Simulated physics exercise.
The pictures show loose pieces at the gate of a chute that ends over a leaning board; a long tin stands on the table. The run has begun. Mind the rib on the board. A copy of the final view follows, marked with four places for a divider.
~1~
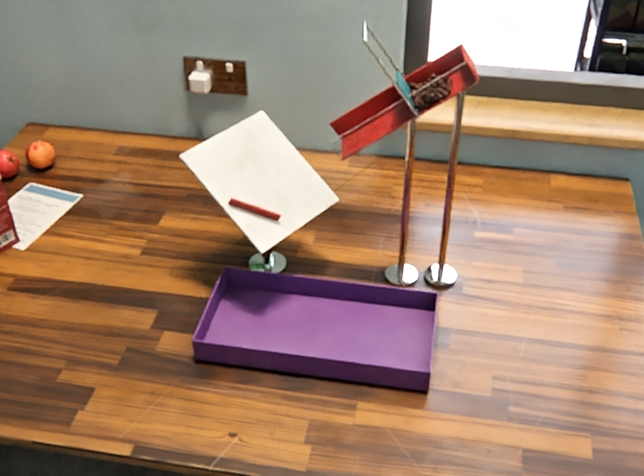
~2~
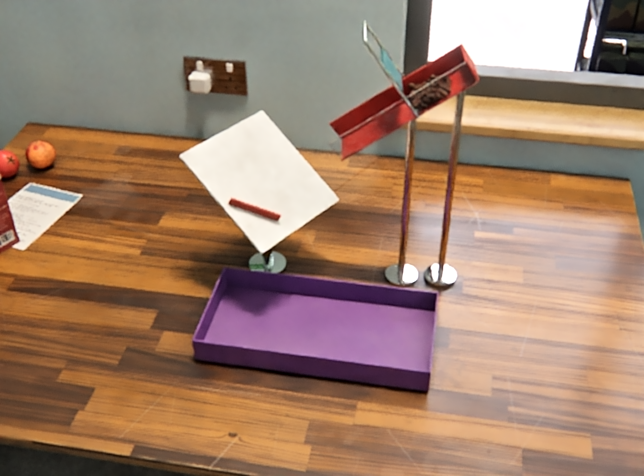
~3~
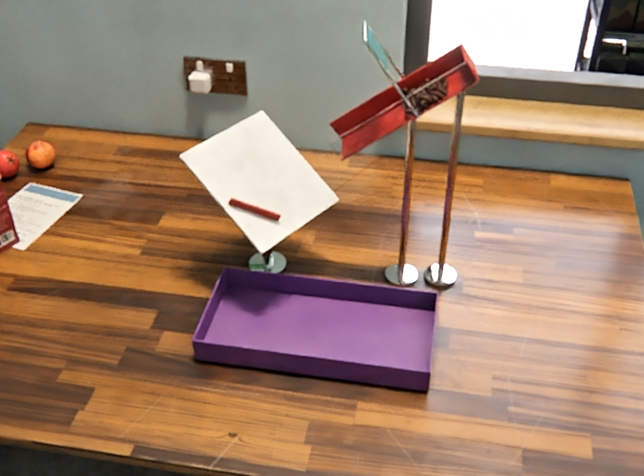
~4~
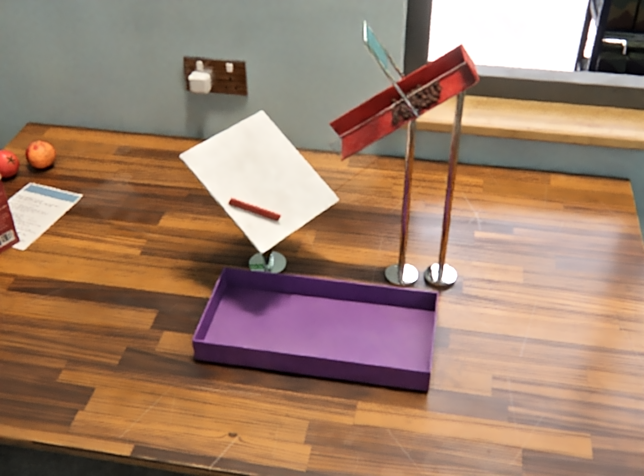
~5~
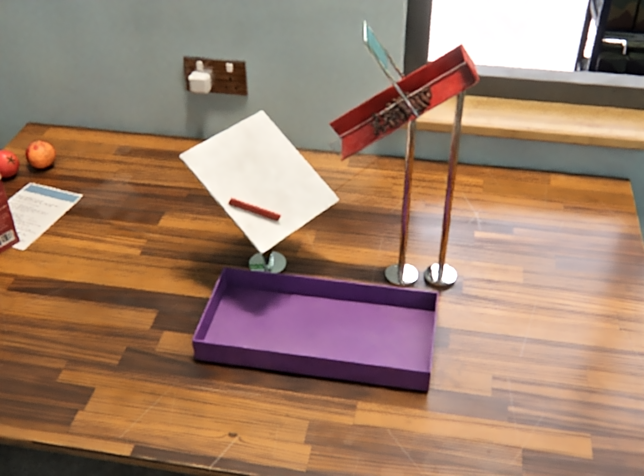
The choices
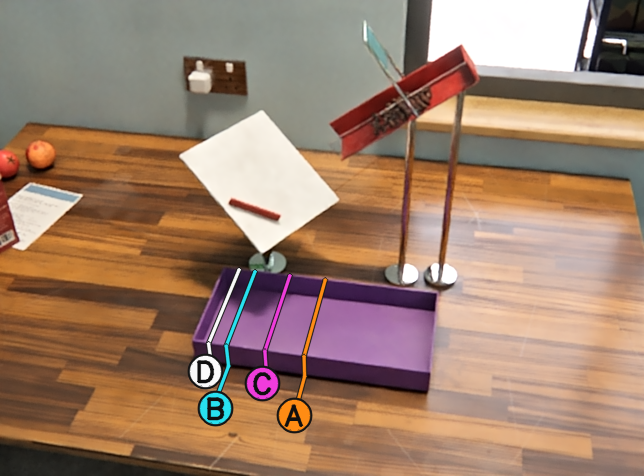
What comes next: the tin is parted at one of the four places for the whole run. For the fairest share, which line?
A works best here.
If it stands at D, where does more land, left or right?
More lands on the right.
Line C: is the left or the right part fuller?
The right side.
On the marked copy, line A crosses the front rim at (304, 355); line B crosses the front rim at (226, 344); line C crosses the front rim at (265, 350); line D crosses the front rim at (208, 342).
If A is chosen, of what is caught, close to half on the left of the divider, close to half on the right.
If B is chosen, of what is caught, none at all on the left of the divider, the whole lot on the right.
If C is chosen, of what is caught, a small share on the left of the divider, all but a few on the right.
If D is chosen, of what is caught, none at all on the left of the divider, the whole lot on the right.
